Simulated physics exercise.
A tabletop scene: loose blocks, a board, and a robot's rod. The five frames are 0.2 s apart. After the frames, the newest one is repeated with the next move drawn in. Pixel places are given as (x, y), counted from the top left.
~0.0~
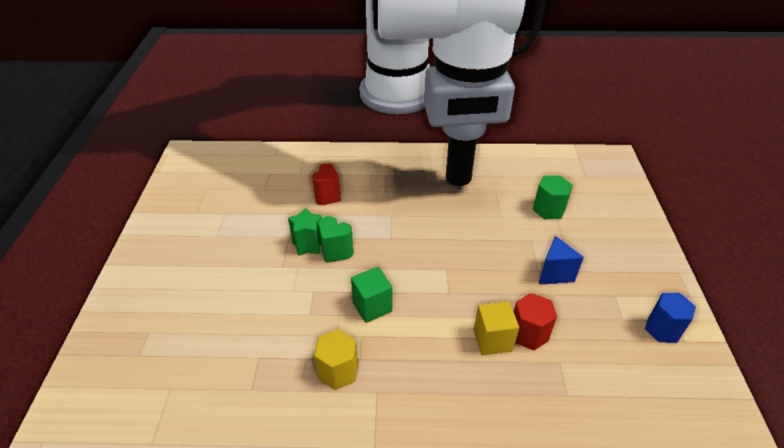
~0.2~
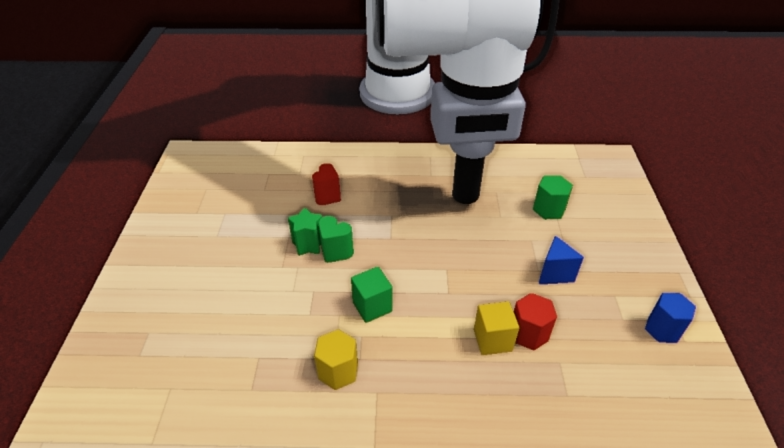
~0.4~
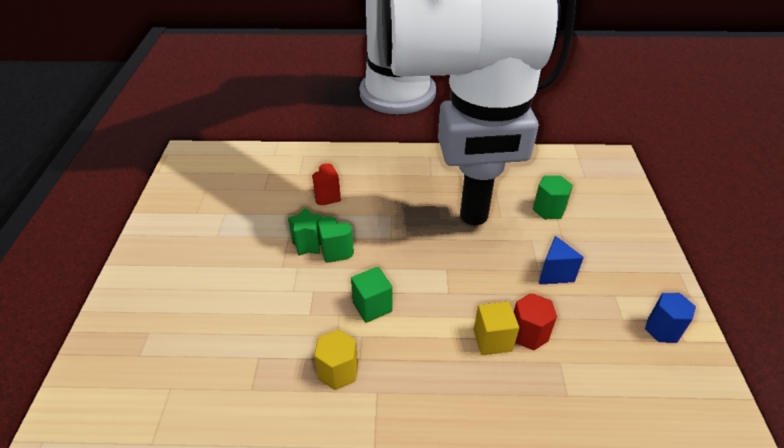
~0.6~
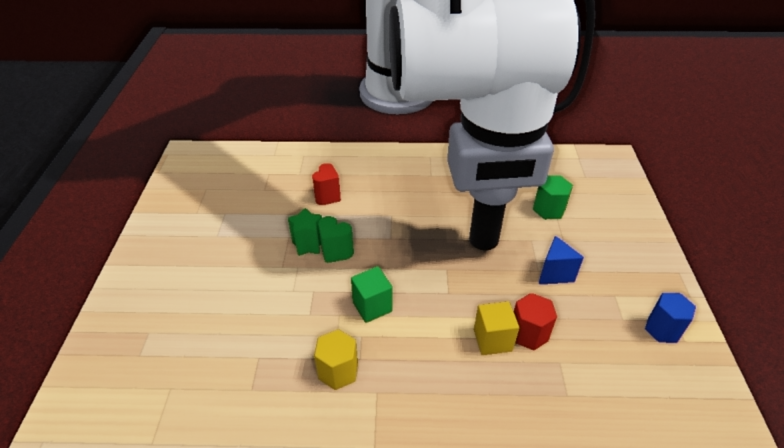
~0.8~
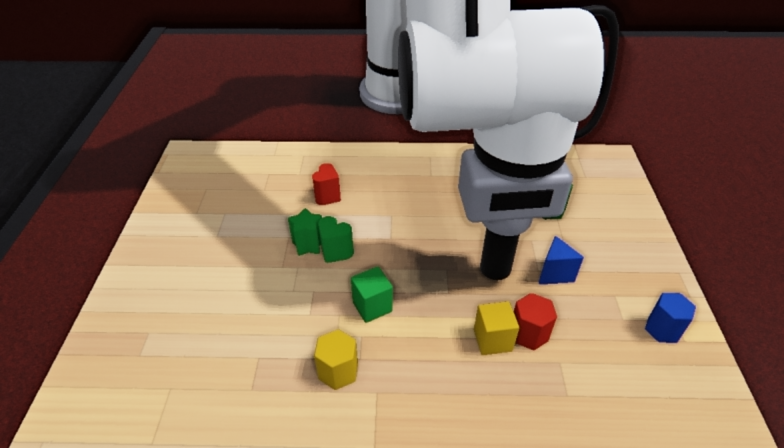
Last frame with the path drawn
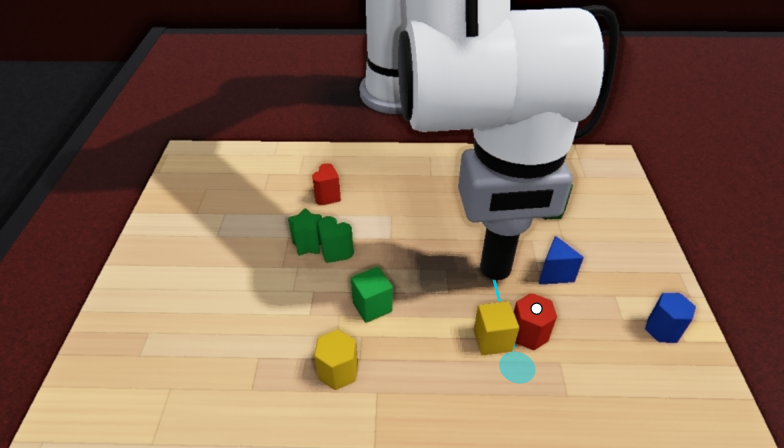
On a wooden tabletop scattered with green, red, blue and yellow blocks, a robot arm moved its black rod steadily nearer and slightly right, into the space left of the blue triangle, without touching any blocks.
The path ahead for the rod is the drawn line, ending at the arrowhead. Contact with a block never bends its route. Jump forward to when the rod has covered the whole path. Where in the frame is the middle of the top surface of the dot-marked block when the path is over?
Around pixel (559, 330).
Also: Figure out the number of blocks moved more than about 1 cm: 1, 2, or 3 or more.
Total moved: Two.
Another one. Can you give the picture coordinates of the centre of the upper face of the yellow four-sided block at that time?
(489, 349)
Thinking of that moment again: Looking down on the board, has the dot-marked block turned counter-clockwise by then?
Yes, I think so.
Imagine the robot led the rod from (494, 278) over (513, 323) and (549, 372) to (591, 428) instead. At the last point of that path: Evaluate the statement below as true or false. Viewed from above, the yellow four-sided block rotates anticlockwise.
False.
Path on the board, in a line from (494, 278) to (517, 367); the dot is on the red hexagonal block.
On the path given first. One third of the way, rod at (503, 297); nothing pushed yet.
Two thirds of the way, rod at (511, 326); yellow four-sided block at (495, 333), turned 45° clockwise; red hexagonal block at (552, 324), turned 40° anticlockwise.
At the end, rod at (520, 358); yellow four-sided block at (489, 349), turned 85° clockwise; red hexagonal block at (559, 330), turned 60° anticlockwise; blue triangular block in place.
